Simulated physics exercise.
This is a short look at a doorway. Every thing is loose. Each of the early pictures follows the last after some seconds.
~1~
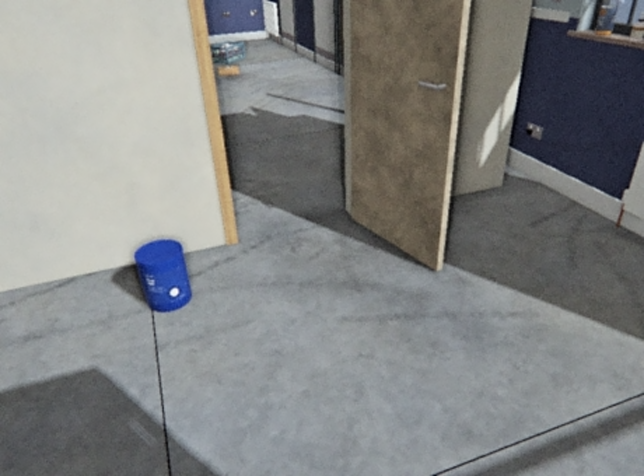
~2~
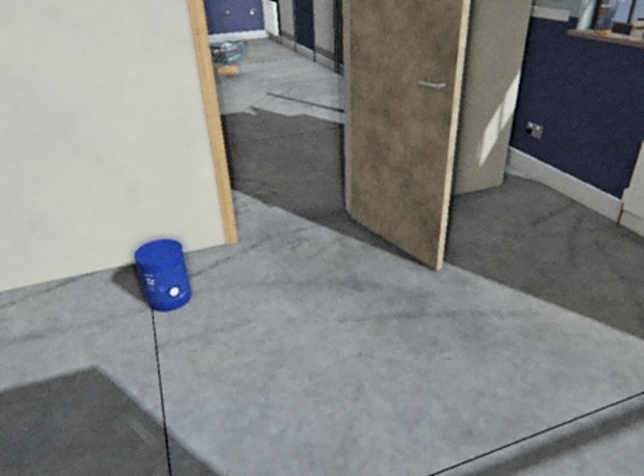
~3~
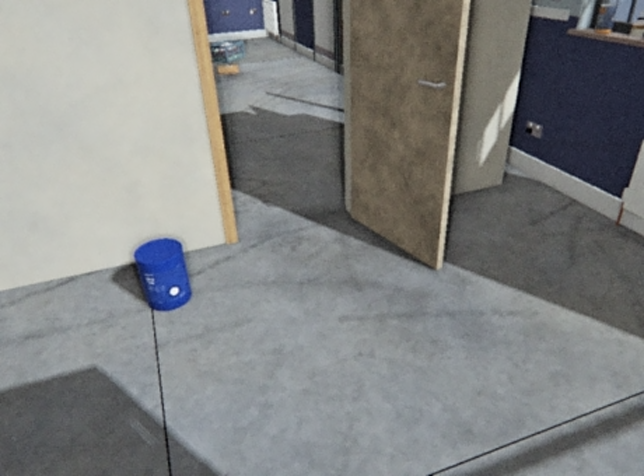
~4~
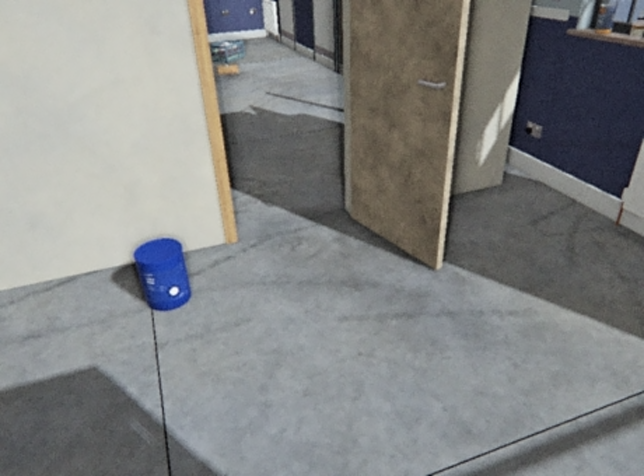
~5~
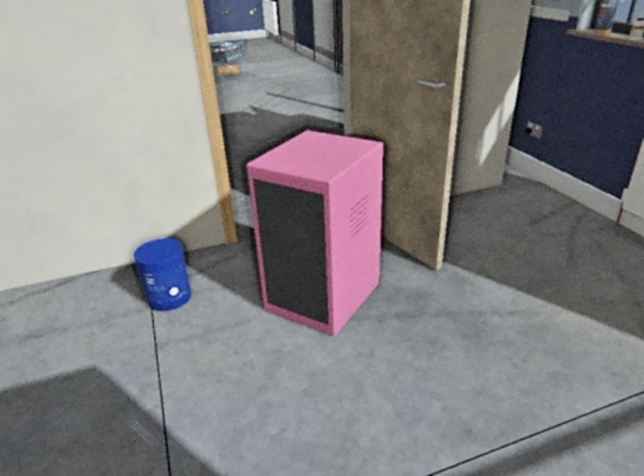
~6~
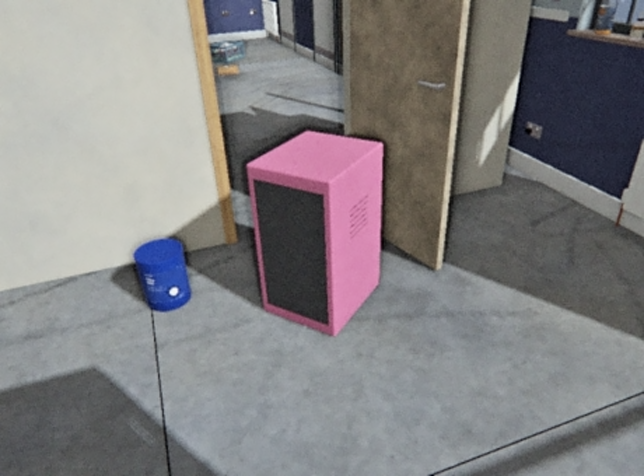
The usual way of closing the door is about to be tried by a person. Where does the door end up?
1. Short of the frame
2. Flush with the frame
Answer: 1.
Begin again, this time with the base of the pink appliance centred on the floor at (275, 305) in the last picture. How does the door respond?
Next, the door completes its arc.
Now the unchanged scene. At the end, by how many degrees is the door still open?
The answer is roughly 80°.
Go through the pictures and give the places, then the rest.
In the first picture, door wide open and still; blue pail (164, 276).
In the second picture, door wide open and still; blue pail (164, 275).
In the third picture, door wide open and still; blue pail (164, 275).
In the fourth picture, door wide open and still; blue pail (164, 275).
In the fifth picture, door wide open and still; blue pail (164, 275).
In the sixth picture, door wide open and still; pink appliance (321, 231); blue pail (164, 275).
Then, 0.40 s on from there, open by 98°.
Then, 0.60 s on from there, open by 88°.
Then, 0.70 s on from there, open by 82°.
Then, 0.80 s on from there, open by 78°.
In the end, open by 78°; both unmoved. At the end, from the last picture's camera, pink appliance near (319, 231).
